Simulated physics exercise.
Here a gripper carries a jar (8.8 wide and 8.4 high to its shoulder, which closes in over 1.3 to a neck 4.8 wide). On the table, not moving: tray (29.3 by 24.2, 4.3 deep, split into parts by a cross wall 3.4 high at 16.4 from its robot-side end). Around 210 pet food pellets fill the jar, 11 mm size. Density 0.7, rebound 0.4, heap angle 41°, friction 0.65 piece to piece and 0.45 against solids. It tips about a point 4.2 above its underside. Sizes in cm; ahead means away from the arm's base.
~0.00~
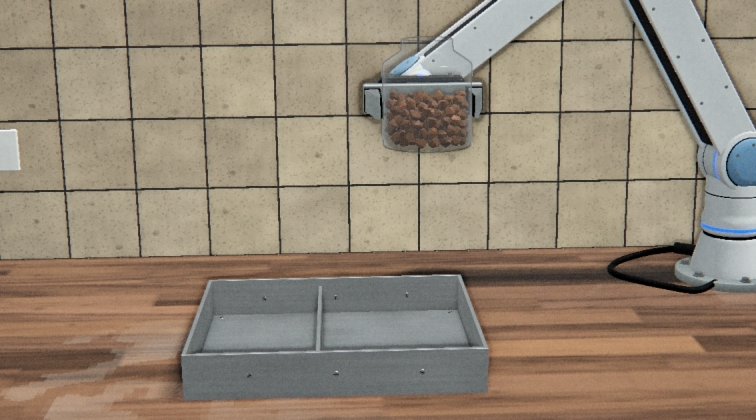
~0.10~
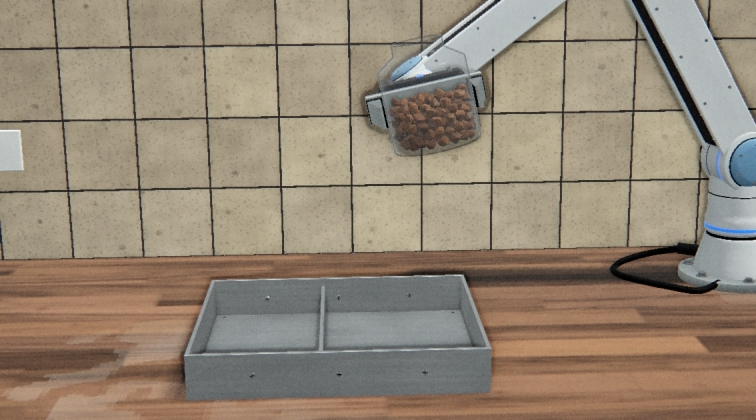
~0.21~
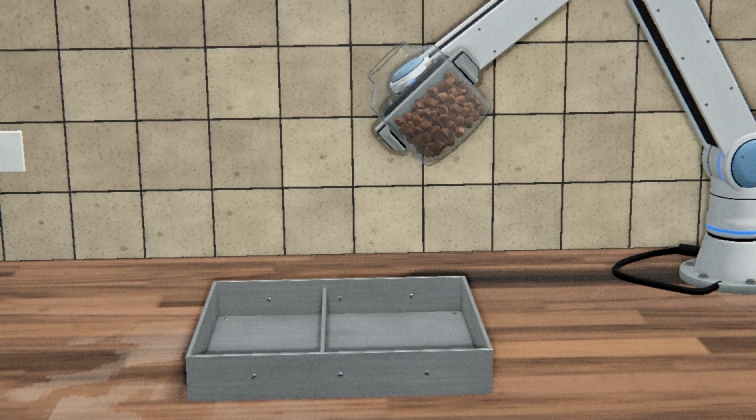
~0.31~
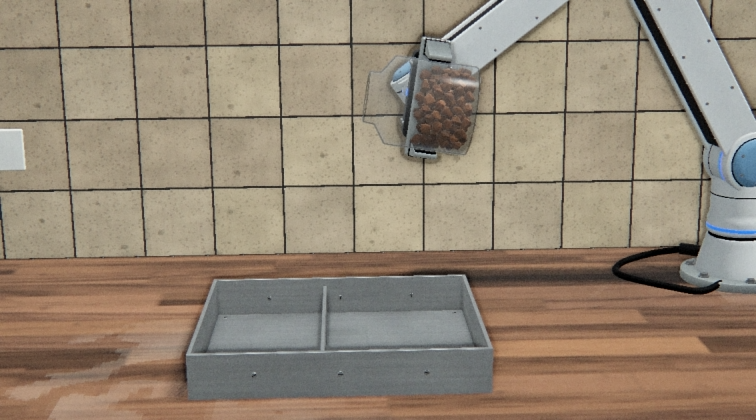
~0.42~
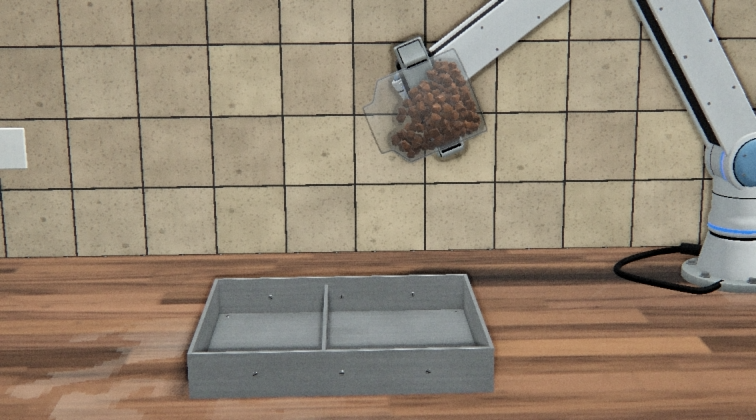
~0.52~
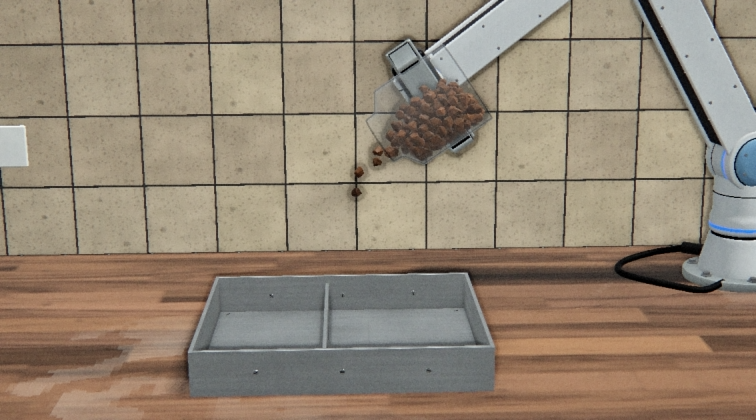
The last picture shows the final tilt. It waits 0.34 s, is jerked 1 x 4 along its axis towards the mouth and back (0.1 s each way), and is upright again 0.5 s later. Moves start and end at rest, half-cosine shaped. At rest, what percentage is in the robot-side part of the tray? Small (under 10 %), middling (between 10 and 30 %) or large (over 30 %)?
In the robot-side part of the tray the share is middling, between 10 and 30 %.
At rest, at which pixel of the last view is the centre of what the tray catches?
Around (346, 341).
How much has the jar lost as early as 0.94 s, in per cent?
Near 15 per cent so far.
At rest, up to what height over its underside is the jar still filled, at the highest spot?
Roughly 6.5 cm.
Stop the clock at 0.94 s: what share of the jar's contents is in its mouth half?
About 55 per cent.
By 0.94 s, tipped 124°, highest piece 27 above the table; 179 in the jar, 28 in the robot-side part, 5 in the far-side part.
By 1.35 s, tipped 46°, highest piece 31 above the table; 163 in the jar, 39 in the robot-side part, 9 in the far-side part, 1 in flight or on a rim.
By 1.76 s, upright, highest piece 29 above the table; 162 in the jar, 39 in the robot-side part, 10 in the far-side part, 1 in flight or on a rim.
By 2.46 s, upright, highest piece 29 above the table; 162 in the jar, 39 in the robot-side part, 11 in the far-side part.
Final count, 162 in the jar, 39 in the robot-side part, 11 in the far-side part. That is 18 % in the robot-side part of the tray.
